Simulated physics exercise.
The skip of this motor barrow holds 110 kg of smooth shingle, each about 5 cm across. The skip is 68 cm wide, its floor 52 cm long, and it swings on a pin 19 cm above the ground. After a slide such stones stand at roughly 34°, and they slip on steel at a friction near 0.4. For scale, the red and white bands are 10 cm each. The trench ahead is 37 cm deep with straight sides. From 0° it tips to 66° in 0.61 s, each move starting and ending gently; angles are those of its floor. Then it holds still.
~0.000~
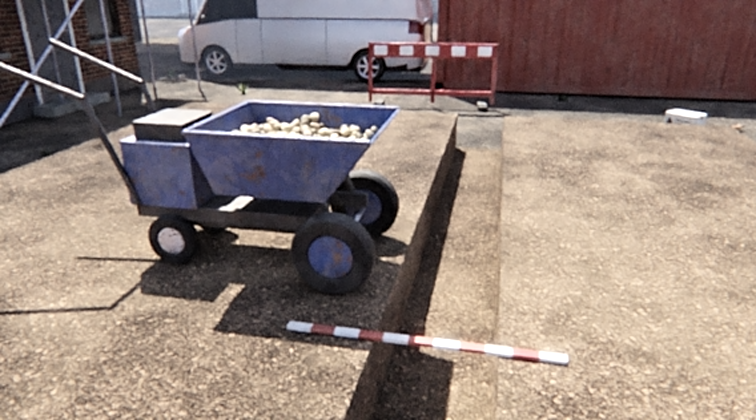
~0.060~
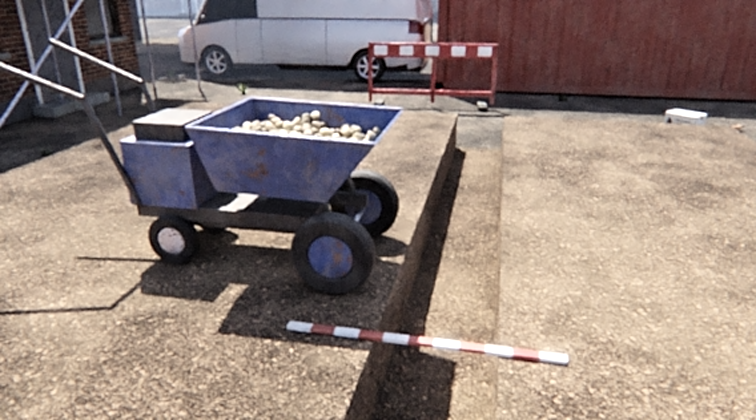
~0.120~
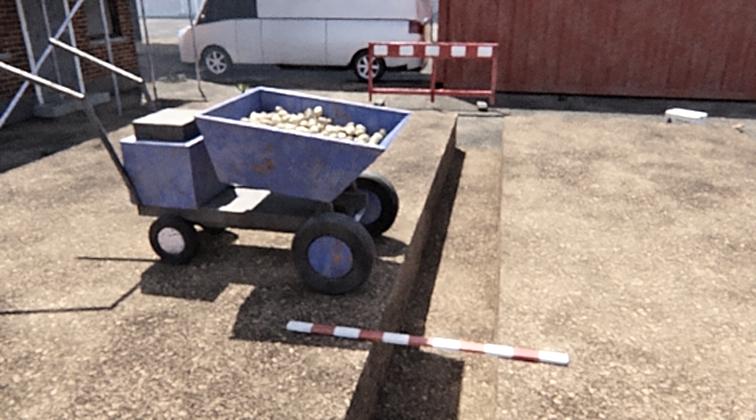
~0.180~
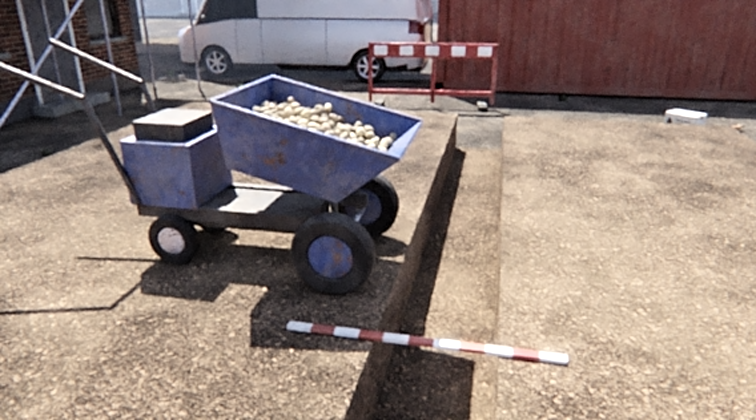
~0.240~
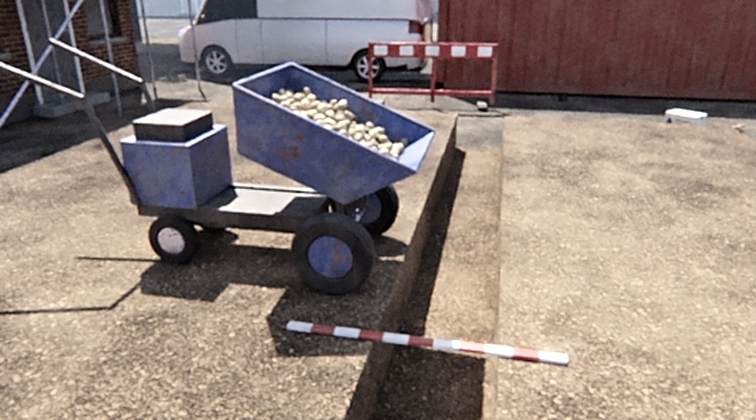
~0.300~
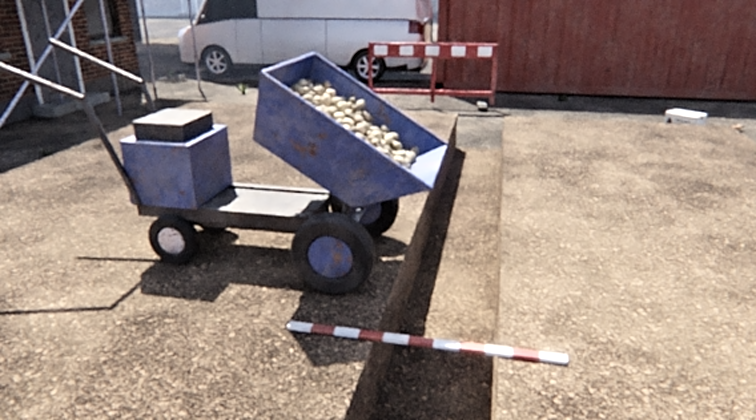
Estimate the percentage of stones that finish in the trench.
Roughly 39 per cent ends in the trench.
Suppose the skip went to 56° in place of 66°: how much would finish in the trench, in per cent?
Then about 30 per cent.
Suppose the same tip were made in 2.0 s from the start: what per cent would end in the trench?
In that case some 65 per cent.
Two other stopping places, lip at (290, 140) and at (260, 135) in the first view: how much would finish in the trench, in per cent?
First some 95, then 90 per cent.
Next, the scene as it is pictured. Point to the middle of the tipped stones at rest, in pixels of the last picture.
Their middle is at about (530, 276).
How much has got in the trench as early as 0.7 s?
About 10 per cent by then.
After 0.5 s the floor is at 56°; 100 % in the skip; the foremost stones are at (432, 204).
After 0.7 s the floor is at 66°; 84 % in the skip, 10 % in the trench, 5 % past the trench; the foremost stones are at (522, 266).
After 1.1 s the floor is at 66°; 24 % in the skip, 17 % in the trench, 59 % past the trench; the foremost stones are at (676, 301).
After 3.0 s the floor is at 66°; 0 % in the skip, 39 % in the trench, 61 % past the trench; the foremost stones are past the picture's edge.
